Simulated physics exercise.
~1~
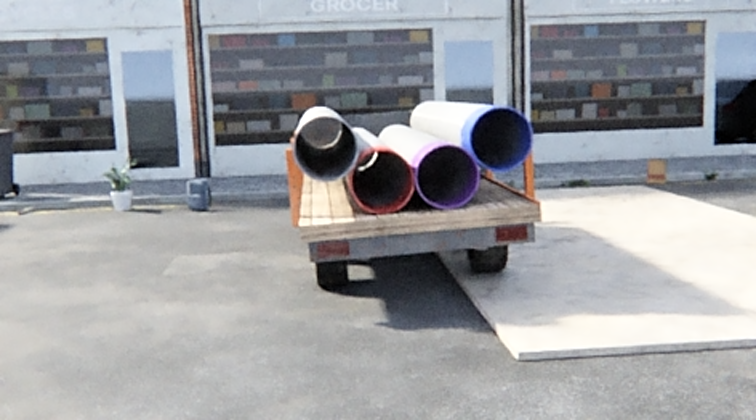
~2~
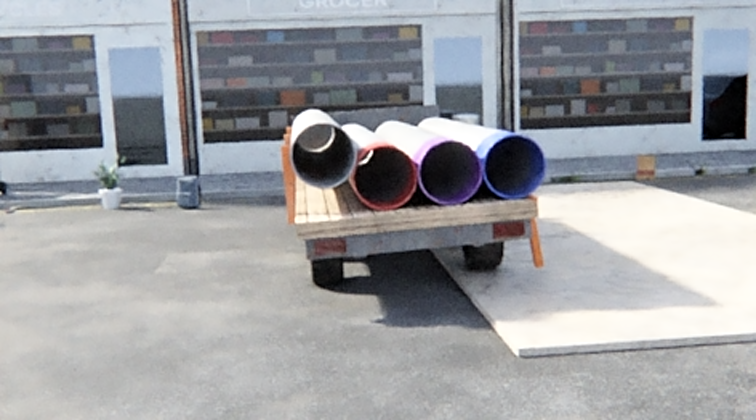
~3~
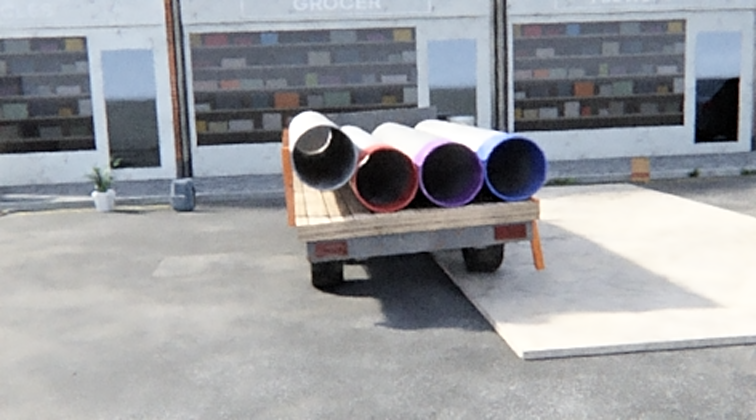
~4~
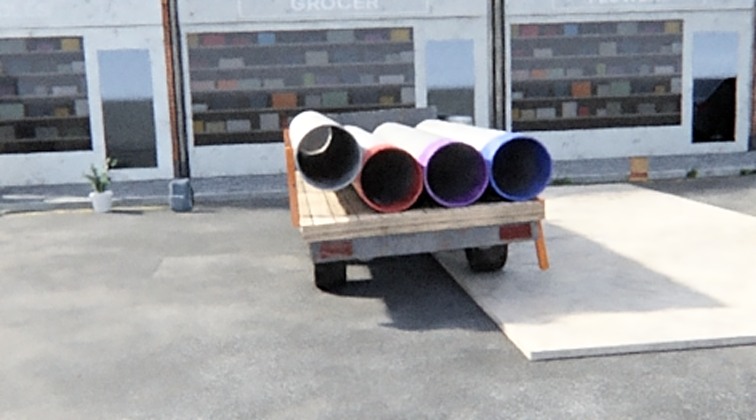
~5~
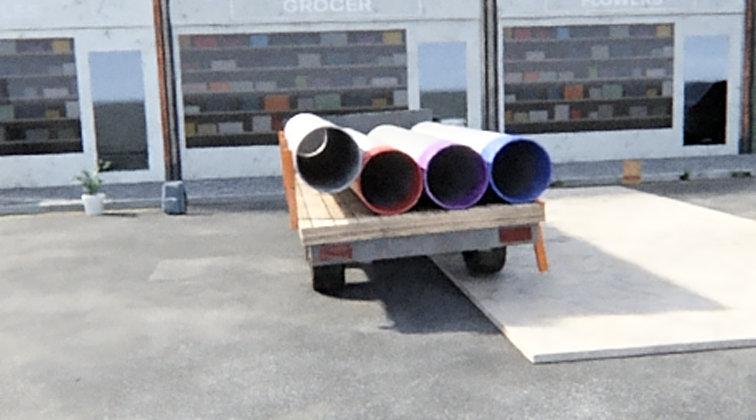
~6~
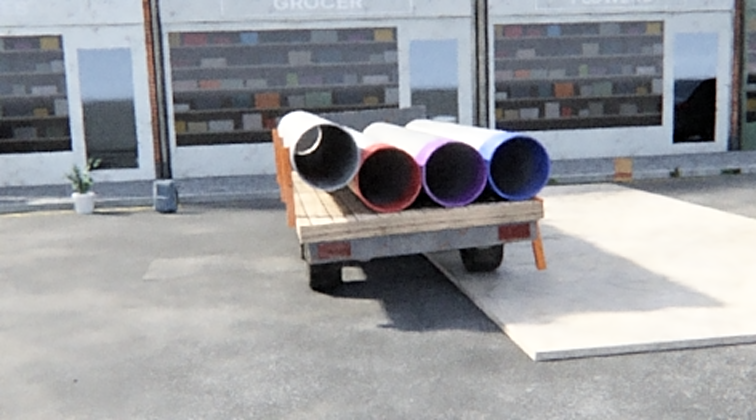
A flatbed trailer's right posts swing down, and its four pipes settle and stay aboard.
